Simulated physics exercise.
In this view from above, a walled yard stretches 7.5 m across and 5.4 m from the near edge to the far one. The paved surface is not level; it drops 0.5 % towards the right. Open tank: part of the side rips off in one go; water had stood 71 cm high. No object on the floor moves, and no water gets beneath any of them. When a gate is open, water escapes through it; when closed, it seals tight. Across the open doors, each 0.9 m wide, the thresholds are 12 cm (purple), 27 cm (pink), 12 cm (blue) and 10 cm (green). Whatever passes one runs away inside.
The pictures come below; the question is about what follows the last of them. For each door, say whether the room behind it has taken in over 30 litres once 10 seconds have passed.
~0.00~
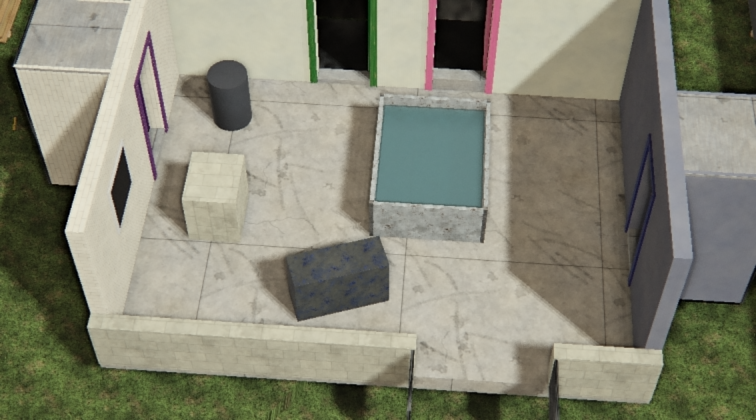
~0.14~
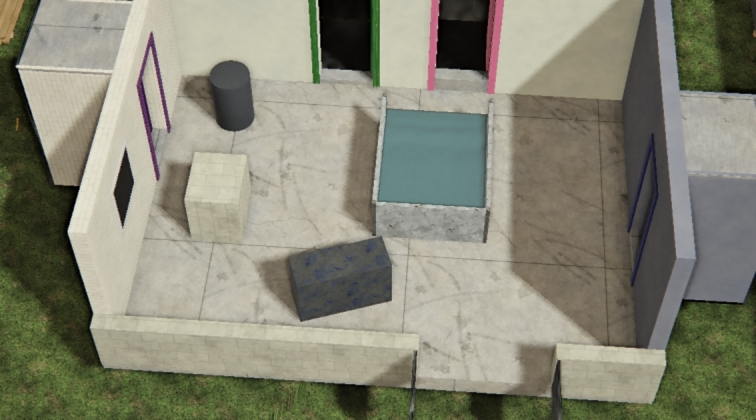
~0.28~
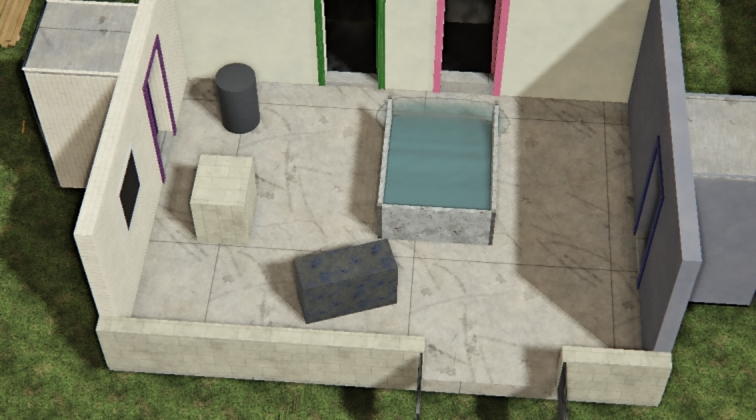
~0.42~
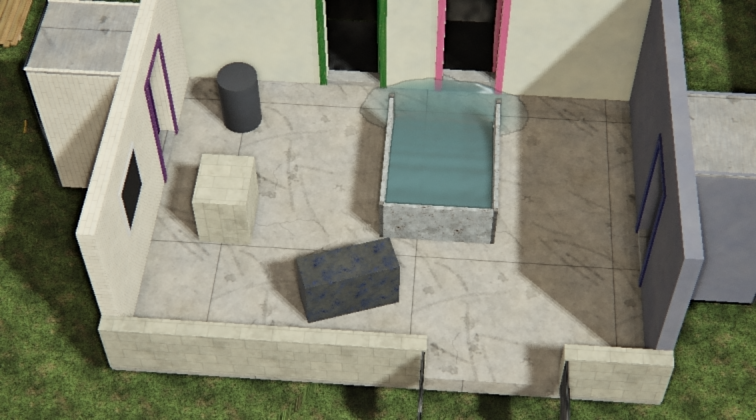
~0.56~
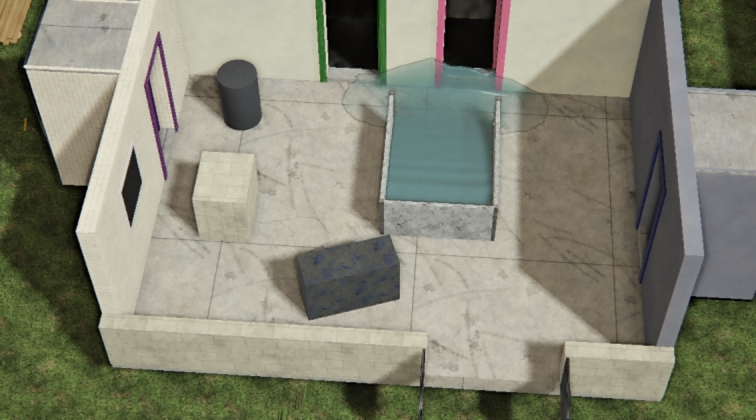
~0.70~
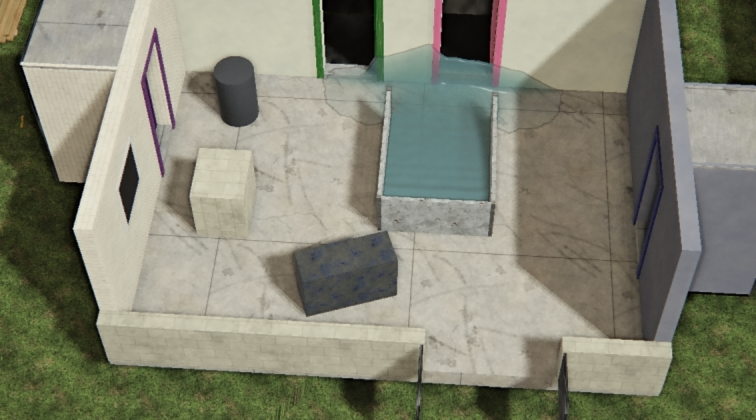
The purple door: Not over, the pink door: Over, the blue door: Not over, the green door: Over.
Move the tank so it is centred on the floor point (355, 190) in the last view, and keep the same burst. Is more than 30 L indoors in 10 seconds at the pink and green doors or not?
So the pink door keeps within it and the green door tops the limit.
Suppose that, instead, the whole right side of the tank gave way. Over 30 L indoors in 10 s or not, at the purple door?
In that case, purple door: Less than that.
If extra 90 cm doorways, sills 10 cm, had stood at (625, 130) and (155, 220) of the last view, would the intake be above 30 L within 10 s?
Well, the first is beyond the mark and the second is shy of the mark.
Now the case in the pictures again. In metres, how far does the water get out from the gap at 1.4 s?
I'd say around 3.6 m from the gap.
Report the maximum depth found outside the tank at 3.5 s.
Roughly 26 cm.
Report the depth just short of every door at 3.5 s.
In cm: Purple 6, pink 19, blue 8, green 12.
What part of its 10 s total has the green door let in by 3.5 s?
95 percent or so by then.
After 1.4 s water covers 20 % of the floor and is deepest (50 cm) near (428, 90); purple door not reached, pink door 49 cm at the sill, 82 L in, blue door not reached, green door 19 cm at the sill, 9 L in.
After 2.2 s water covers 30 % of the floor and is deepest (38 cm) near (621, 100); purple door not reached, pink door 37 cm at the sill, 160 L in, blue door not reached, green door 18 cm at the sill, 33 L in.
After 3.5 s water covers 50 % of the floor and is deepest (26 cm) near (185, 77); purple door 6 cm at the sill, 0 L in, pink door 19 cm at the sill, 178 L in, blue door 8 cm at the sill, 0 L in, green door 12 cm at the sill, 53 L in.
After 6.0 s water covers 85 % of the floor and is deepest (14 cm) near (637, 358); purple door 7 cm at the sill, 0 L in, pink door 9 cm at the sill, 178 L in, blue door 5 cm at the sill, 0 L in, green door 6 cm at the sill, 55 L in.
After 10.0 s water covers 95 % of the floor and is deepest (10 cm) near (386, 353); purple door 4 cm at the sill, 0 L in, pink door 6 cm at the sill, 178 L in, blue door 4 cm at the sill, 0 L in, green door 4 cm at the sill, 55 L in.
